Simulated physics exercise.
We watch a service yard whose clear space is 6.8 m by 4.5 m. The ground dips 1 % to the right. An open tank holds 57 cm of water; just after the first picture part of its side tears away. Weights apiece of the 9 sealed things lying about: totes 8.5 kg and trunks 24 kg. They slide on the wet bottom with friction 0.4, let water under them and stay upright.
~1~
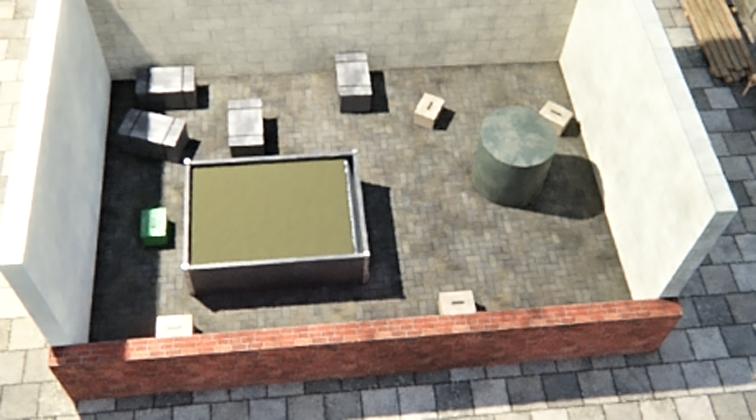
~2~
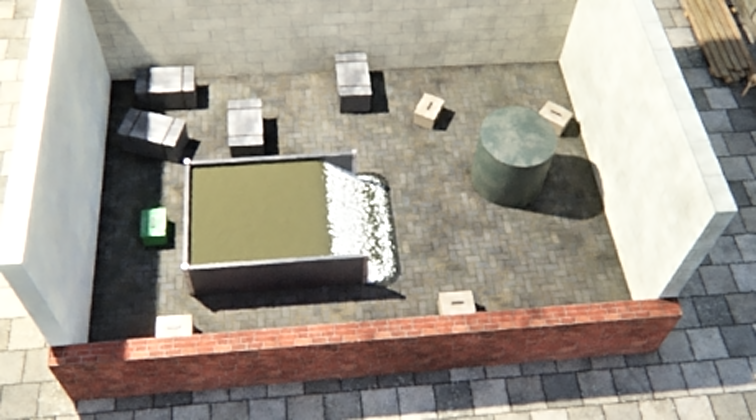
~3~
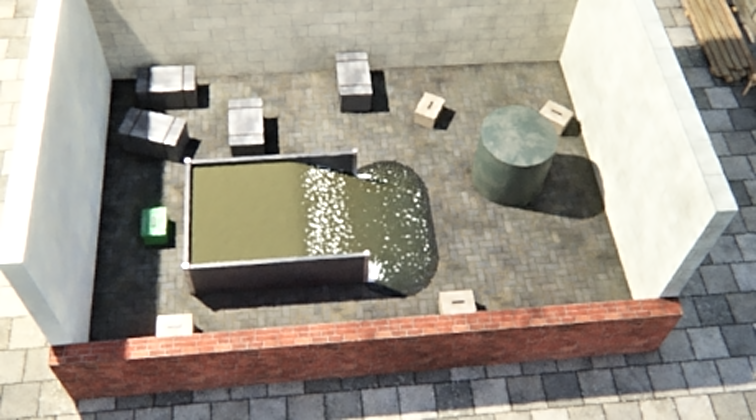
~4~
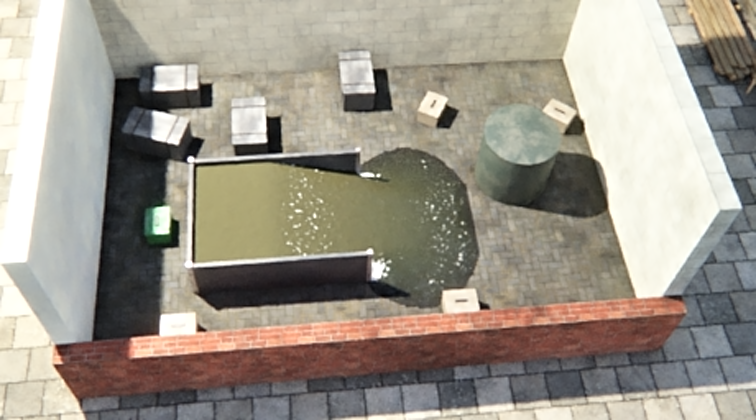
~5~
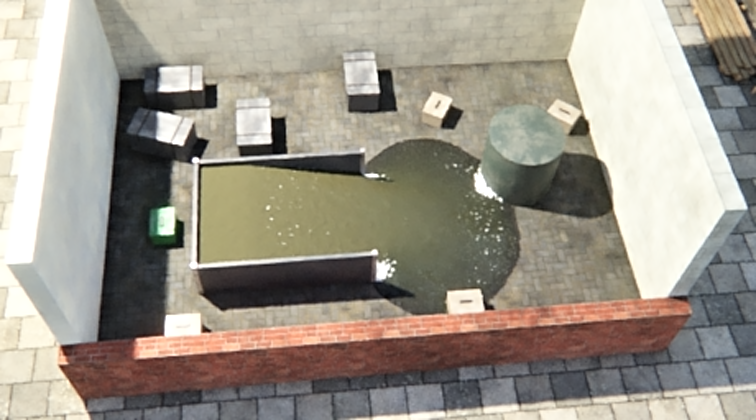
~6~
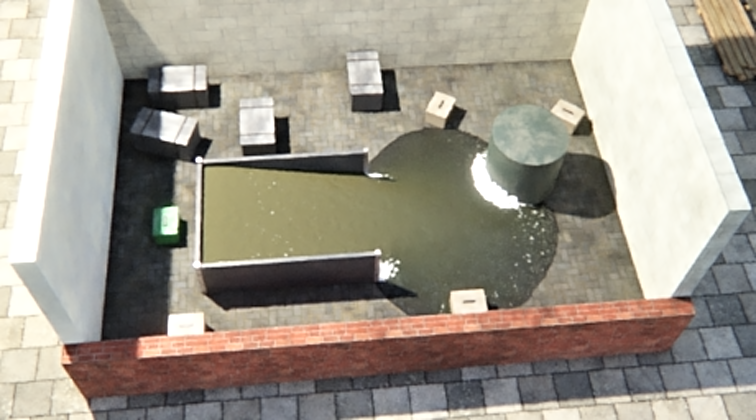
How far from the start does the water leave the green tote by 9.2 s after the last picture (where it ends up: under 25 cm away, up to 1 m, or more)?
The green tote stays put.
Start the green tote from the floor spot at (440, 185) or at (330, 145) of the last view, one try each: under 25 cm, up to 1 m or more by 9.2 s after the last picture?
In turn: It gets carried off; it travels far.
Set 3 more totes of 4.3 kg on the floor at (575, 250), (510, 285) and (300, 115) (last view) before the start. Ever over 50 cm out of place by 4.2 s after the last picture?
In turn: More, over, under.
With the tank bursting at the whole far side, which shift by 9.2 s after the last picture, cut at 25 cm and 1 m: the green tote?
In that case the green tote gets carried off.
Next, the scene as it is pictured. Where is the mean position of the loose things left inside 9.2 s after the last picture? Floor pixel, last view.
At about (225, 168).
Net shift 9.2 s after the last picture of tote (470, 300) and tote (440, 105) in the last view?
In turn: 350 cm, 400 cm.
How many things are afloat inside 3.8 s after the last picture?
3 of them.
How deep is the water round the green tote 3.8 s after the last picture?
Roughly 0 cm.
Then, 1.2 s after the last picture the green tote is near (165, 221), 0.0 m from its start, aground; 1 afloat.
Then, 3.8 s after the last picture the green tote is near (165, 221), 0.0 m from its start, aground; 3 afloat.
Then, 6.2 s after the last picture the green tote is near (165, 221), 0.0 m from its start, aground; 3 afloat.
Then, 9.2 s after the last picture the green tote is near (171, 223), 0.1 m from its start, aground; 7 afloat.
